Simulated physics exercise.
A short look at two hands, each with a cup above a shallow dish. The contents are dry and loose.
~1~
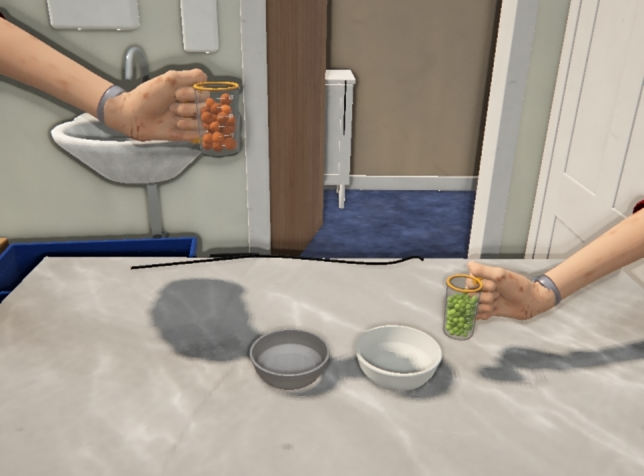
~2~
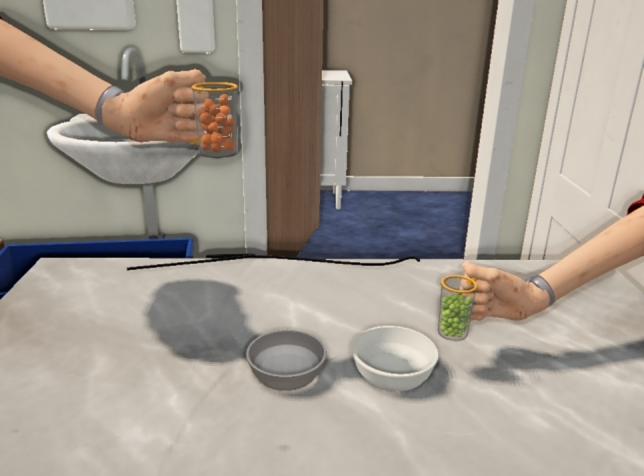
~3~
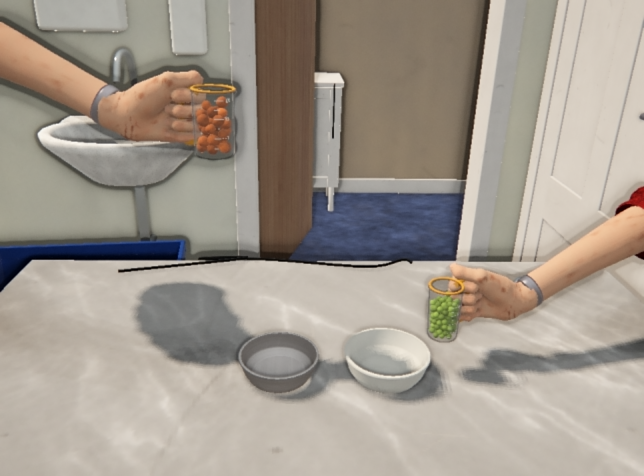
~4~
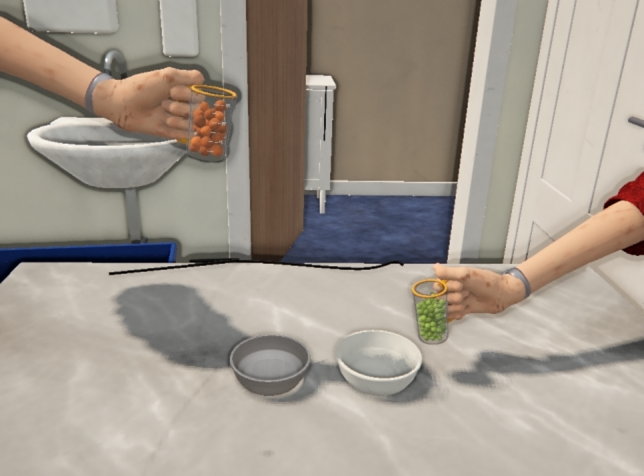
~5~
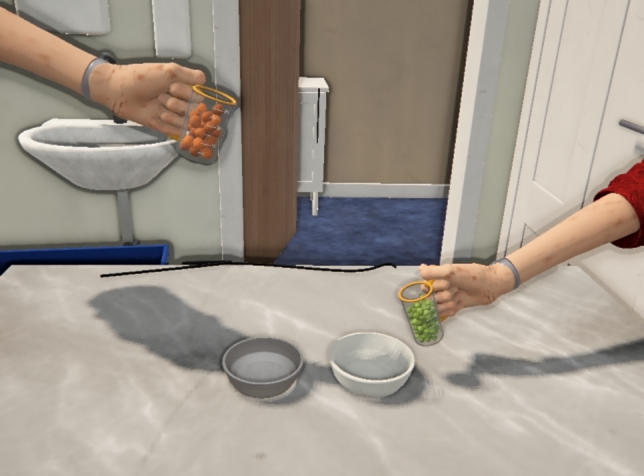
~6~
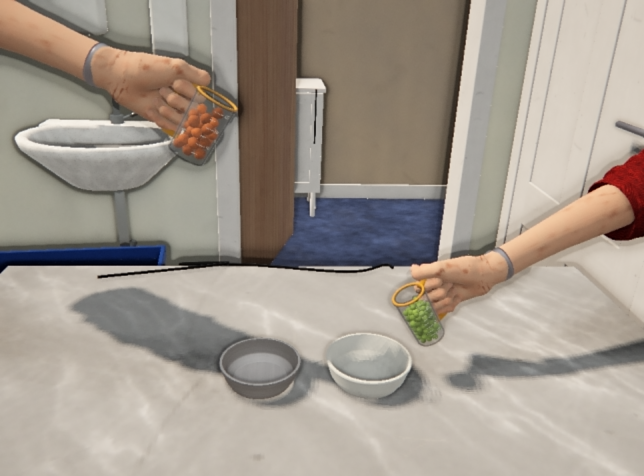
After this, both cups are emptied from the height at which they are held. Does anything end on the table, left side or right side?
In the end the left one cannot keep them all in, and the right one takes them without a loss.
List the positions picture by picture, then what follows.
In the first frame, left dish at (289, 377), empty; left cup at (218, 120), holding coated peanuts, high above its dish; right dish at (404, 377), empty; right cup at (461, 308), holding dried peas, just above its dish.
In the second frame, left cup at (217, 120), upright; right cup at (456, 309), upright.
In the third frame, left cup at (214, 122), upright; right cup at (444, 310), upright.
In the fourth frame, left cup at (210, 125), tipped 10°; right cup at (432, 313), tipped 10°.
In the fifth frame, left cup at (205, 126), tipped 20°; right cup at (422, 315), tipped 20°.
In the sixth frame, left dish at (259, 387); left cup at (202, 127), tipped 30°; right dish at (375, 385); right cup at (420, 315), tipped 30°.
Then, 0.56 s after the last picture, left, all still in the cup; right, all still in the cup.
Then, 1.05 s after the last picture, left, all still in the cup; right, most still in the cup, a small part in the dish, a small part in the air.
Then, 1.48 s after the last picture, left, about a third in the dish, a stray few outside the dish, about two thirds in the air; right, all in the dish.
By the end, left, about two thirds in the dish, about a third outside the dish; right, all in the dish, none outside the dish.
